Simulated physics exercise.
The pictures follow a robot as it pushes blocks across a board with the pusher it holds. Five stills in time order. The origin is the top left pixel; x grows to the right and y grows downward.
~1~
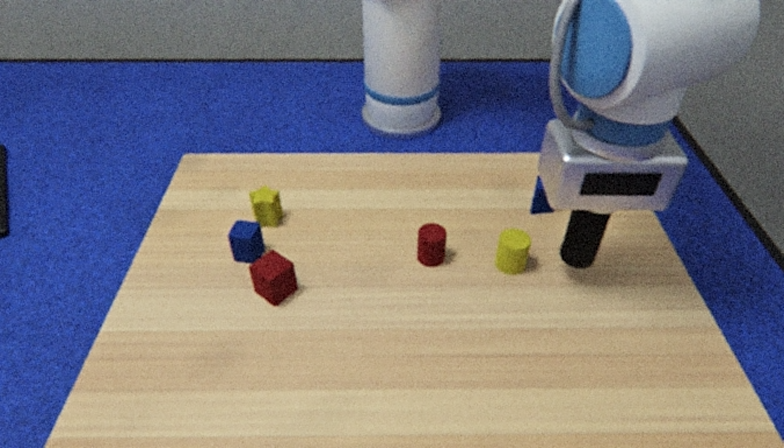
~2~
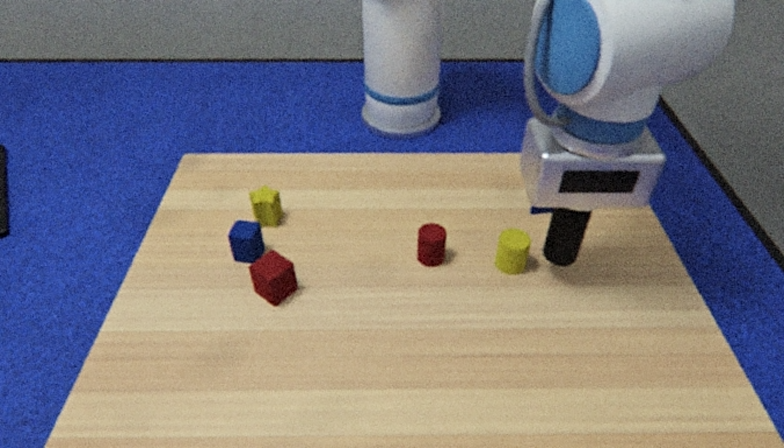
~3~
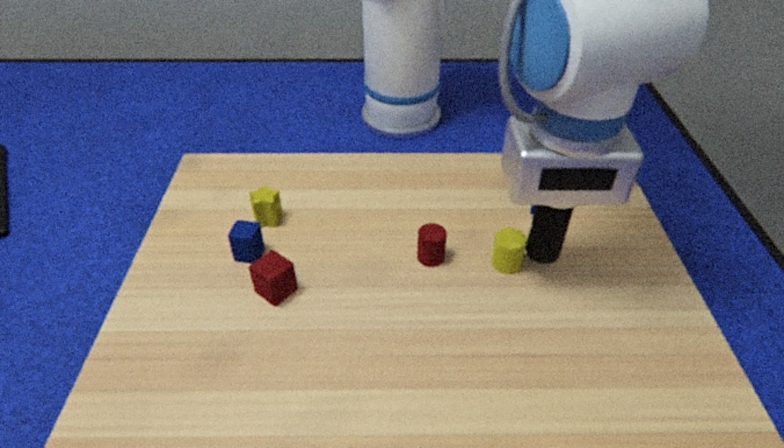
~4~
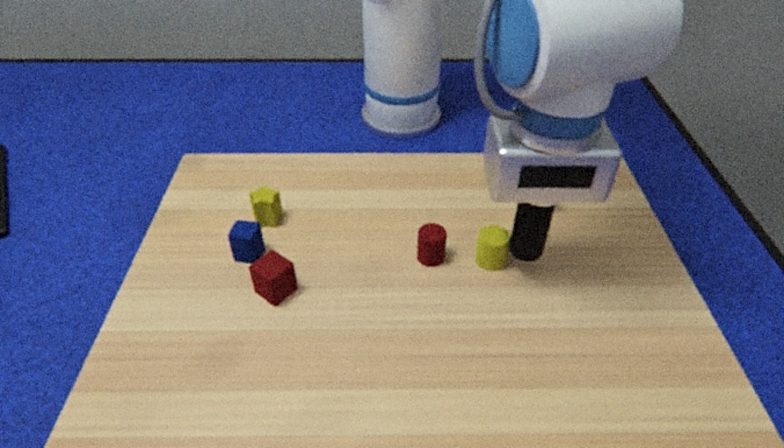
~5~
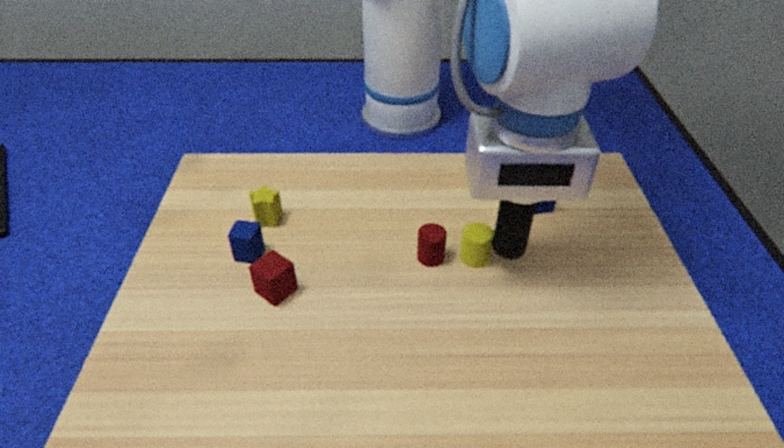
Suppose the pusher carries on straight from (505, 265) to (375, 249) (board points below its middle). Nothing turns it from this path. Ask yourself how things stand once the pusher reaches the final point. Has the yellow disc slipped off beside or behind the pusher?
Yes, that is what happens.
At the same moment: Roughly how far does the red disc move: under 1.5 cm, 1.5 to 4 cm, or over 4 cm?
The best fit is over 4 cm.
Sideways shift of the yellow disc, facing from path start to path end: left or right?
Side: Right.
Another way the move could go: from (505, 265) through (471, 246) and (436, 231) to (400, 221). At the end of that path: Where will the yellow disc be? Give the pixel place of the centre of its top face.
I'd say the yellow disc ends with its top centre at (384, 212).
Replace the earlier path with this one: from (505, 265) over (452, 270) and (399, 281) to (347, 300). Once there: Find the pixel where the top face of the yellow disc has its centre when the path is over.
The middle of its upper face will lie at (437, 224).
On the path given first. One third of the way, pusher (463, 243); red disc (413, 228); yellow disc (439, 219).
Two thirds of the way, pusher (418, 238); red disc (387, 226); yellow disc (412, 208).
At the end, pusher (374, 233); red disc (344, 224); yellow disc (405, 206).
